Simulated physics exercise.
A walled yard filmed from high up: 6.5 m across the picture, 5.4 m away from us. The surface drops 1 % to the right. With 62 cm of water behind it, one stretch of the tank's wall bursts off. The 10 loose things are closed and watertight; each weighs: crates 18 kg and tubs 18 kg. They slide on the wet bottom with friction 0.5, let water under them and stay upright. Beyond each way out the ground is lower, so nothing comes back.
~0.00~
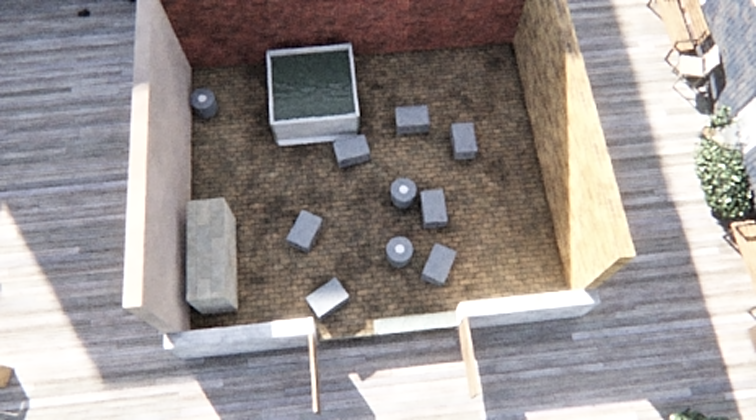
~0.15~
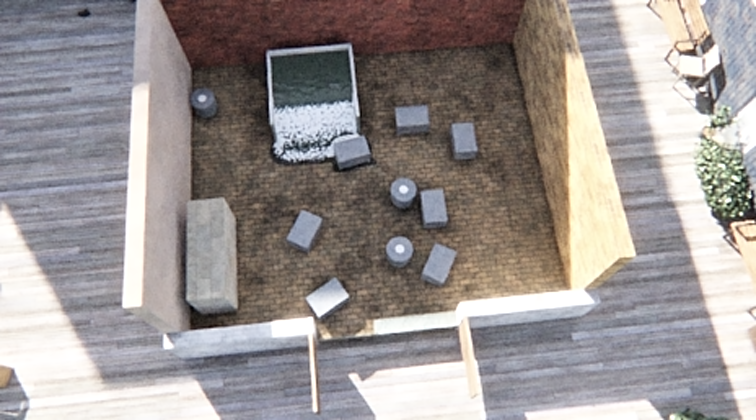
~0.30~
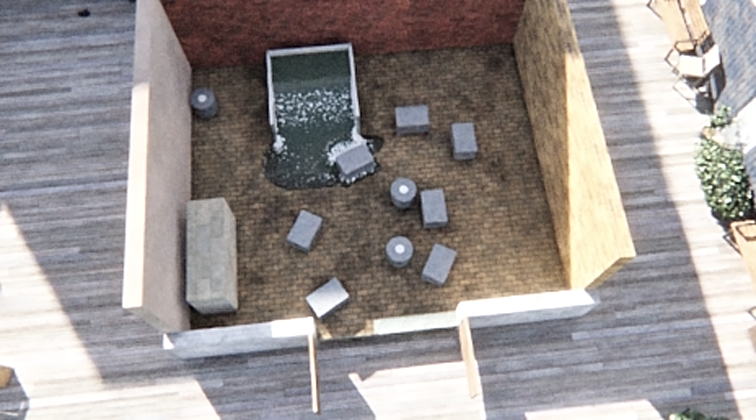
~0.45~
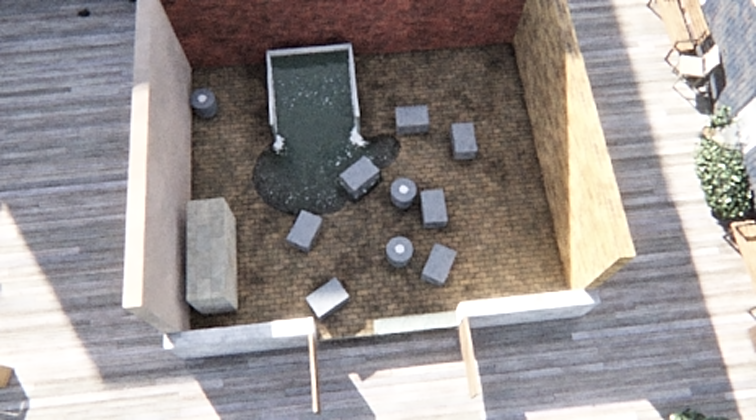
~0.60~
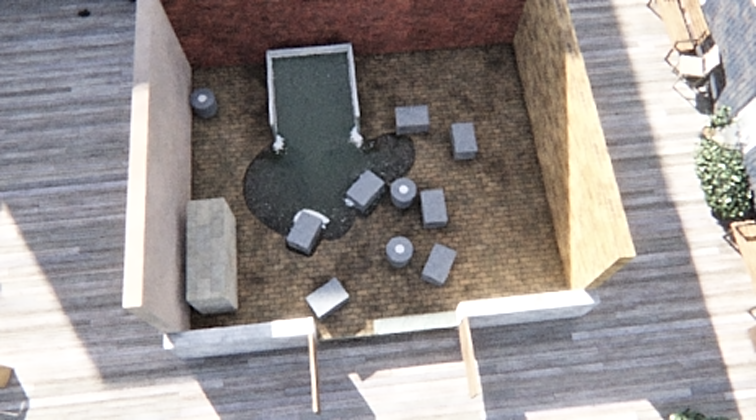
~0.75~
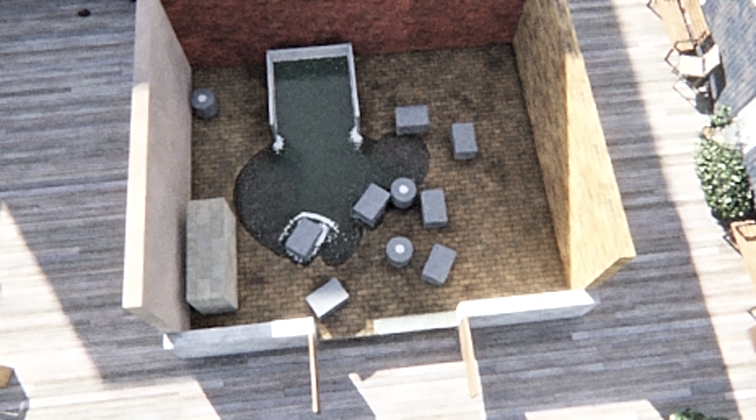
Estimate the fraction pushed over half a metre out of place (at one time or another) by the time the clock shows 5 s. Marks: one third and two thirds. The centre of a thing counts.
It is one to two thirds.
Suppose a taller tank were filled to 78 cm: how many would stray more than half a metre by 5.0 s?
In that case 7 of them.
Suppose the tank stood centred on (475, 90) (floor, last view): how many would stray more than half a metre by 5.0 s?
In that case 3 of them.
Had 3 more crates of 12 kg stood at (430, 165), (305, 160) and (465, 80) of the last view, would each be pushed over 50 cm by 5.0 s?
In that order: Under, past it, short of it.
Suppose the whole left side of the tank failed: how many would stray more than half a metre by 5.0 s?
In that case 3 of them.
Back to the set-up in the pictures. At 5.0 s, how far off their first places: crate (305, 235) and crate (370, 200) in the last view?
In turn: 150 cm, 300 cm.
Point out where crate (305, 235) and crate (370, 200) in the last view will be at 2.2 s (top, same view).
Near (298, 302) and (404, 264).
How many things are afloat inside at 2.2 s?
At that moment 1.
After 1.1 s 2 of 10 are over 50 cm from their spots; 0 afloat.
After 2.2 s 4 of 10 are over 50 cm from their spots; 1 afloat.
After 3.5 s 5 of 10 are over 50 cm from their spots; 1 afloat.
After 5.0 s 5 of 10 are over 50 cm from their spots, and 5 have been at some point; 1 afloat.
